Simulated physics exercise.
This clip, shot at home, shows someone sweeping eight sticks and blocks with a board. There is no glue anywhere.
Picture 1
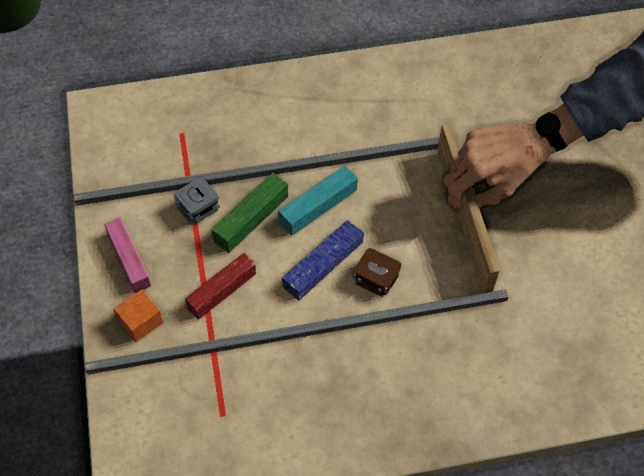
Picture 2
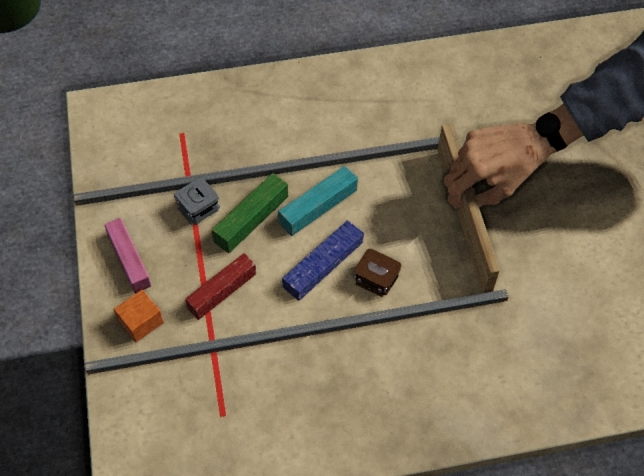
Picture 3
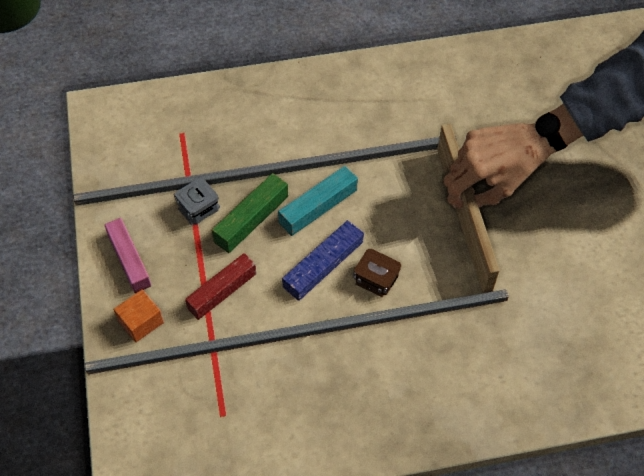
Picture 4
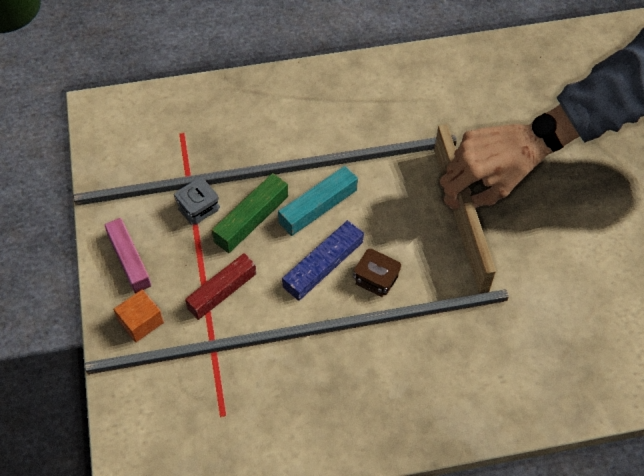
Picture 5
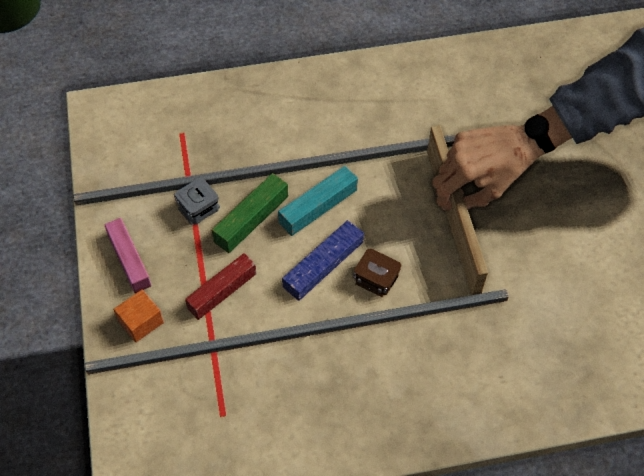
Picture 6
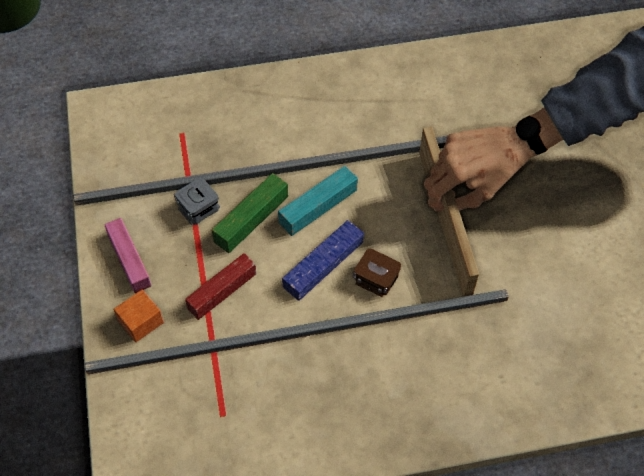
A wooden board, held upright by a hand at the right, slid slightly left between two rails, while the colourful sticks and blocks scattered around the red tape line stayed where they were.
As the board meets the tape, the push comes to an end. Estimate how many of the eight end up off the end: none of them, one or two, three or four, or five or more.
The table loses no piece at all.
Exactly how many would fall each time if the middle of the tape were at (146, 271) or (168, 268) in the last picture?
The counts: 3 and 1.
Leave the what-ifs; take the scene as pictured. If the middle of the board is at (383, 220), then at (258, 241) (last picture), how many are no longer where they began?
Counts: 1 / 6.
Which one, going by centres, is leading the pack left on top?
The orange block.
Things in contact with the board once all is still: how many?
Count recorded: 3.
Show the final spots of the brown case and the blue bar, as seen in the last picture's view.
Same order as the question: First (184, 318), second (168, 286).
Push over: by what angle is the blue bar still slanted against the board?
It measures close to 30 degrees.
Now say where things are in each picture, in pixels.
In the first picture, pink stick (128, 255); orange block (139, 316); grey case (198, 202); board (467, 206); tape (201, 262).
In the second picture, orange block (139, 316); turquoise bar (319, 200).
In the third picture, grey case (198, 202); red bar (221, 286).
In the fourth picture, pink stick (128, 255); green bar (251, 213).
In the fifth picture, orange block (139, 316); board (455, 208).
In the sixth picture, pink stick (128, 255); orange block (139, 316); grey case (198, 202); board (448, 210); tape (201, 262).
Soon after, none off yet; pink stick at rest near (128, 255); orange block at rest near (139, 316); grey case at rest near (198, 202).
In the end, the number that fall off is zero.
